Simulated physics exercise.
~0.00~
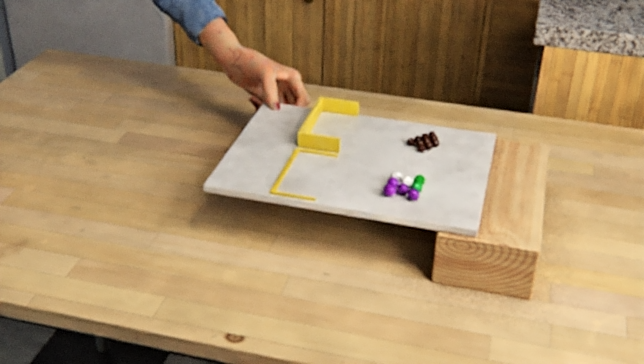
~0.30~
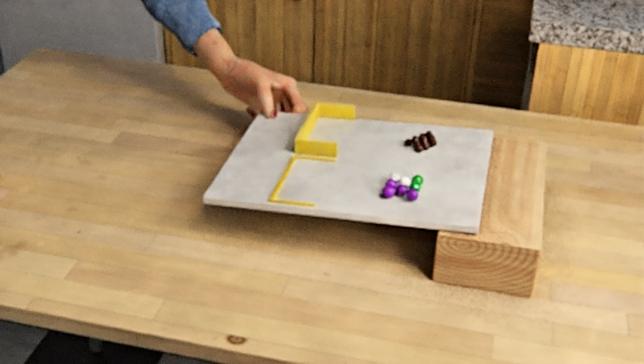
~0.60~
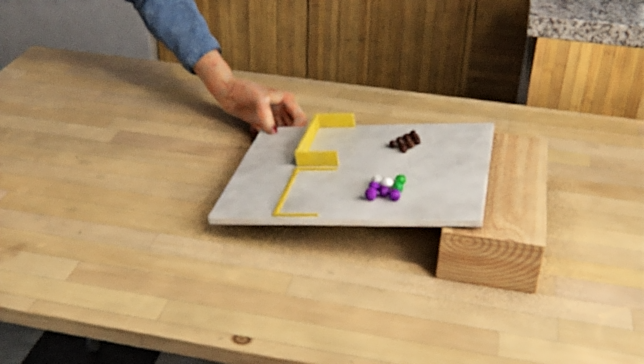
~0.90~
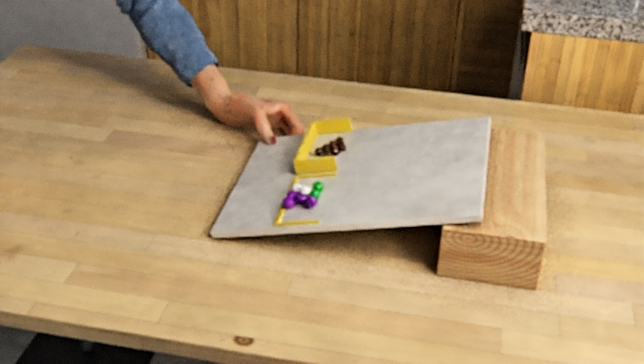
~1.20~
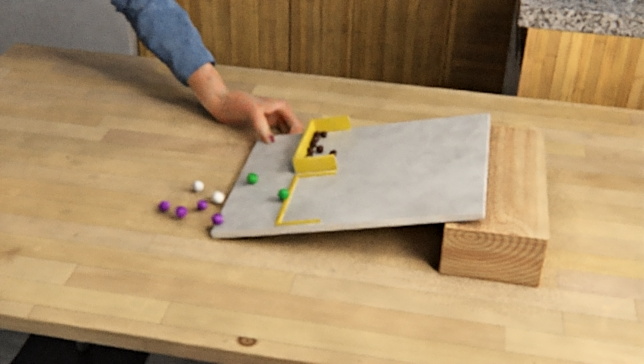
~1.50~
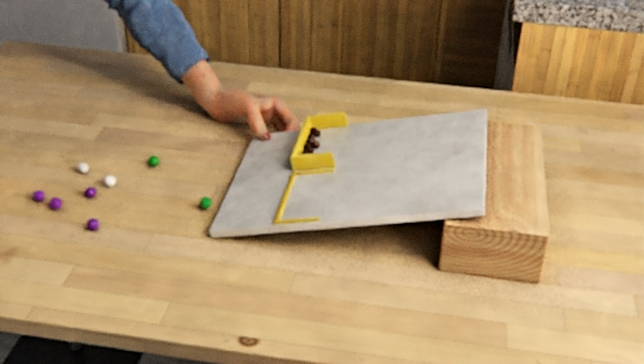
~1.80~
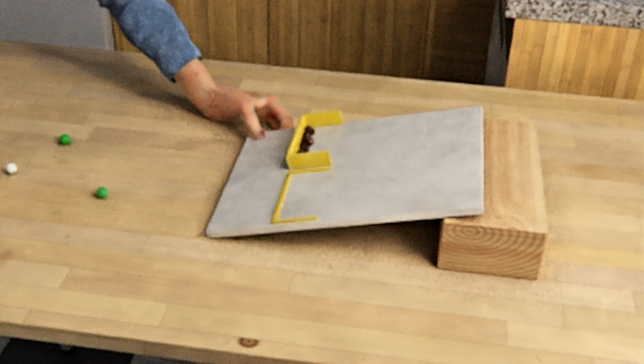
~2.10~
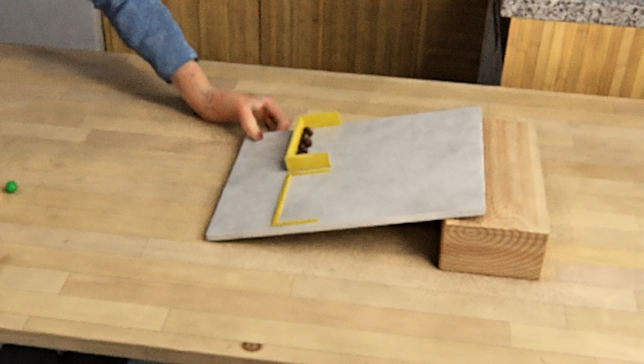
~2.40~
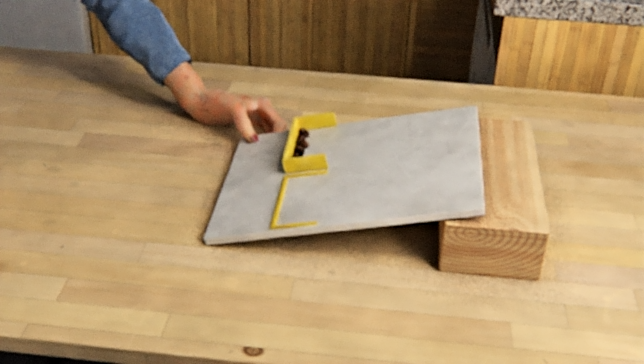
Hand lowering one end of a board, colored beads rolling over a low yellow strip and away left, dark pieces staying caught.
